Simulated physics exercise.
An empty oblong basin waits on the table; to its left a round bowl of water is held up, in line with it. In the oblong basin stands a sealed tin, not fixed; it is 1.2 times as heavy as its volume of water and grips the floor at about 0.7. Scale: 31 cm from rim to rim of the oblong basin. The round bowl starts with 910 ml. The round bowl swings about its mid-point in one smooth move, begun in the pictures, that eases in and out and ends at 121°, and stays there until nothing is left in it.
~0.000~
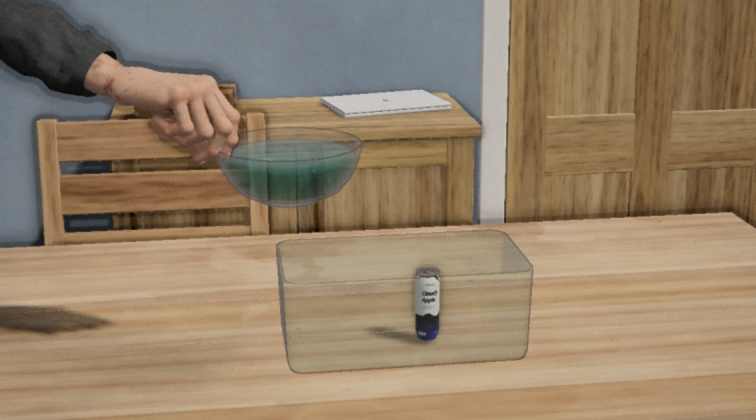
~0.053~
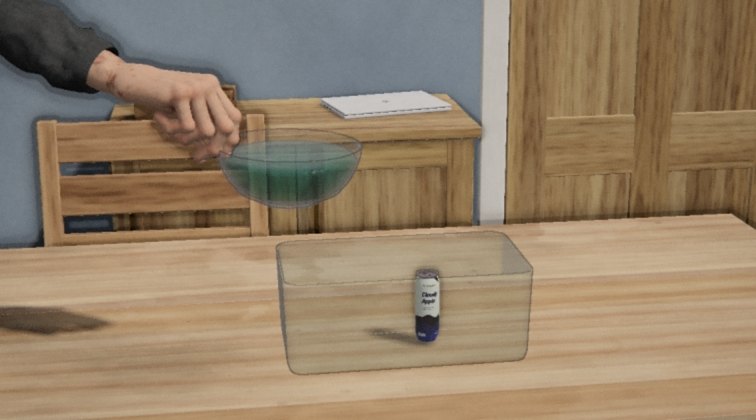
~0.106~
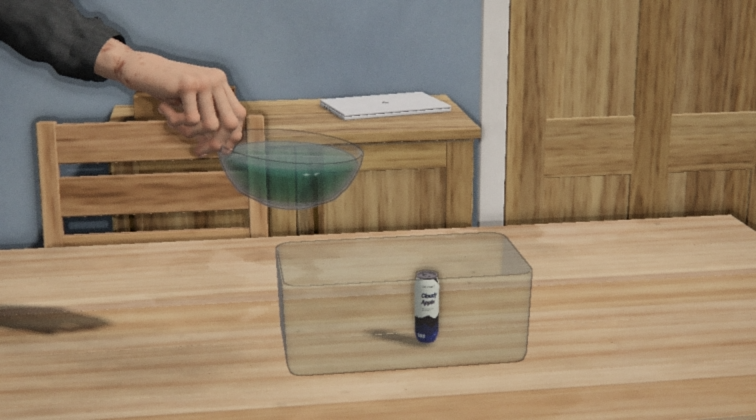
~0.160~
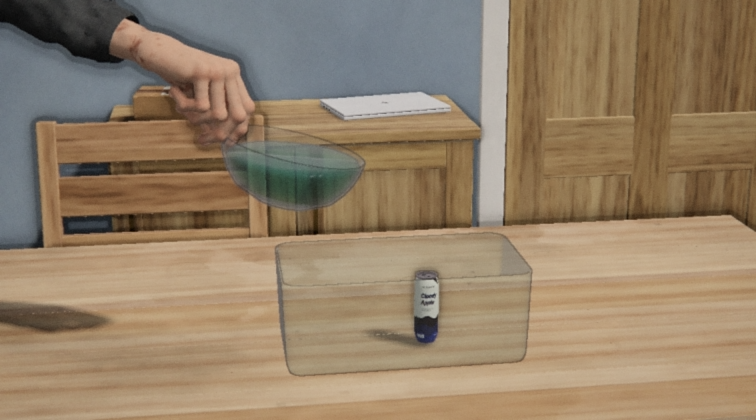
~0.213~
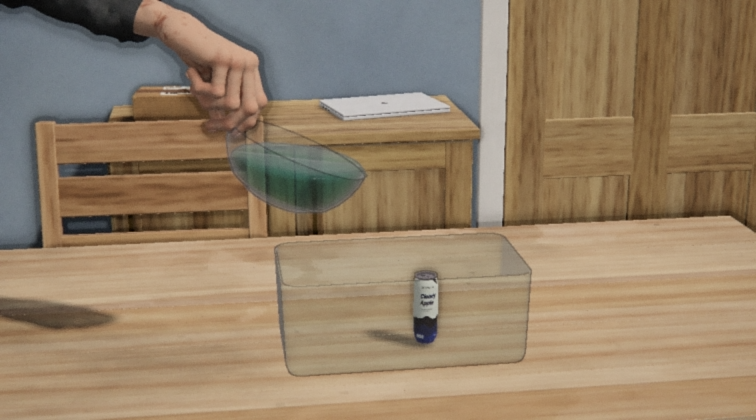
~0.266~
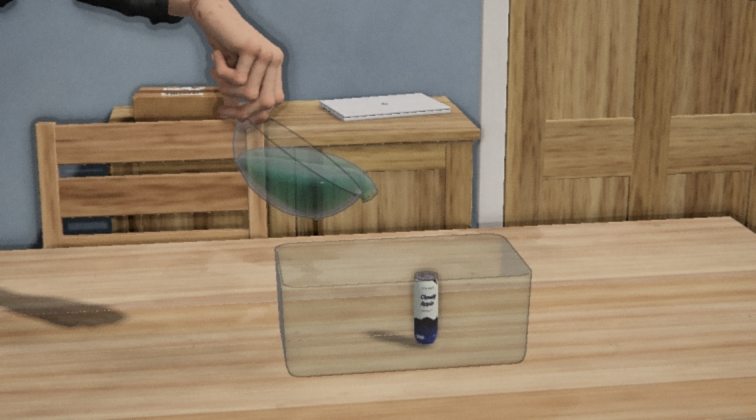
A hand in a dark sleeve, seen at table height from slightly above, holds a clear round bowl of green liquid over a pale wooden table, left of a clear oblong basin. A small white and dark blue tin shows in the basin, with a wooden chair, sideboard, laptop and blue wall behind. The hand rises and turns, tilting the bowl steadily rightward until green liquid reaches over its lower edge, while the camera stays still.
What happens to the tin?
The tin topples.
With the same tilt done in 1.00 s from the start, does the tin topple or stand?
Then it stays up.
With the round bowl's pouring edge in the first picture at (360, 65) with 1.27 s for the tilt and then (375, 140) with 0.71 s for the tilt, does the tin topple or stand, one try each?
First it remains upright; then it goes over.
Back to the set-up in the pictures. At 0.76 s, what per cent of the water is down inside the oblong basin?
Near 96 in a hundred.
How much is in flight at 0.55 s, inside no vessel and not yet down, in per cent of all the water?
Near 9 in a hundred.
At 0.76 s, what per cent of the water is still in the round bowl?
Some 0 per cent.
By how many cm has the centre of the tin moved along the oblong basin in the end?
Some 4.0 cm.
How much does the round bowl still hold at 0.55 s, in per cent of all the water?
About 2 per cent.
After 0.55 s the tilt is 105° and 2 per cent is still to pour; the tin stands 1 cm from where it began.
After 0.76 s the tilt is 121° and 0 per cent is still to pour; the tin leans 16°.
After 0.98 s the tilt is 121° and 0 per cent is still to pour; the tin leans 23°.
After 1.22 s the tilt is 121° and 0 per cent is still to pour; the tin lies on its side.
In the end the tin lies on its side.
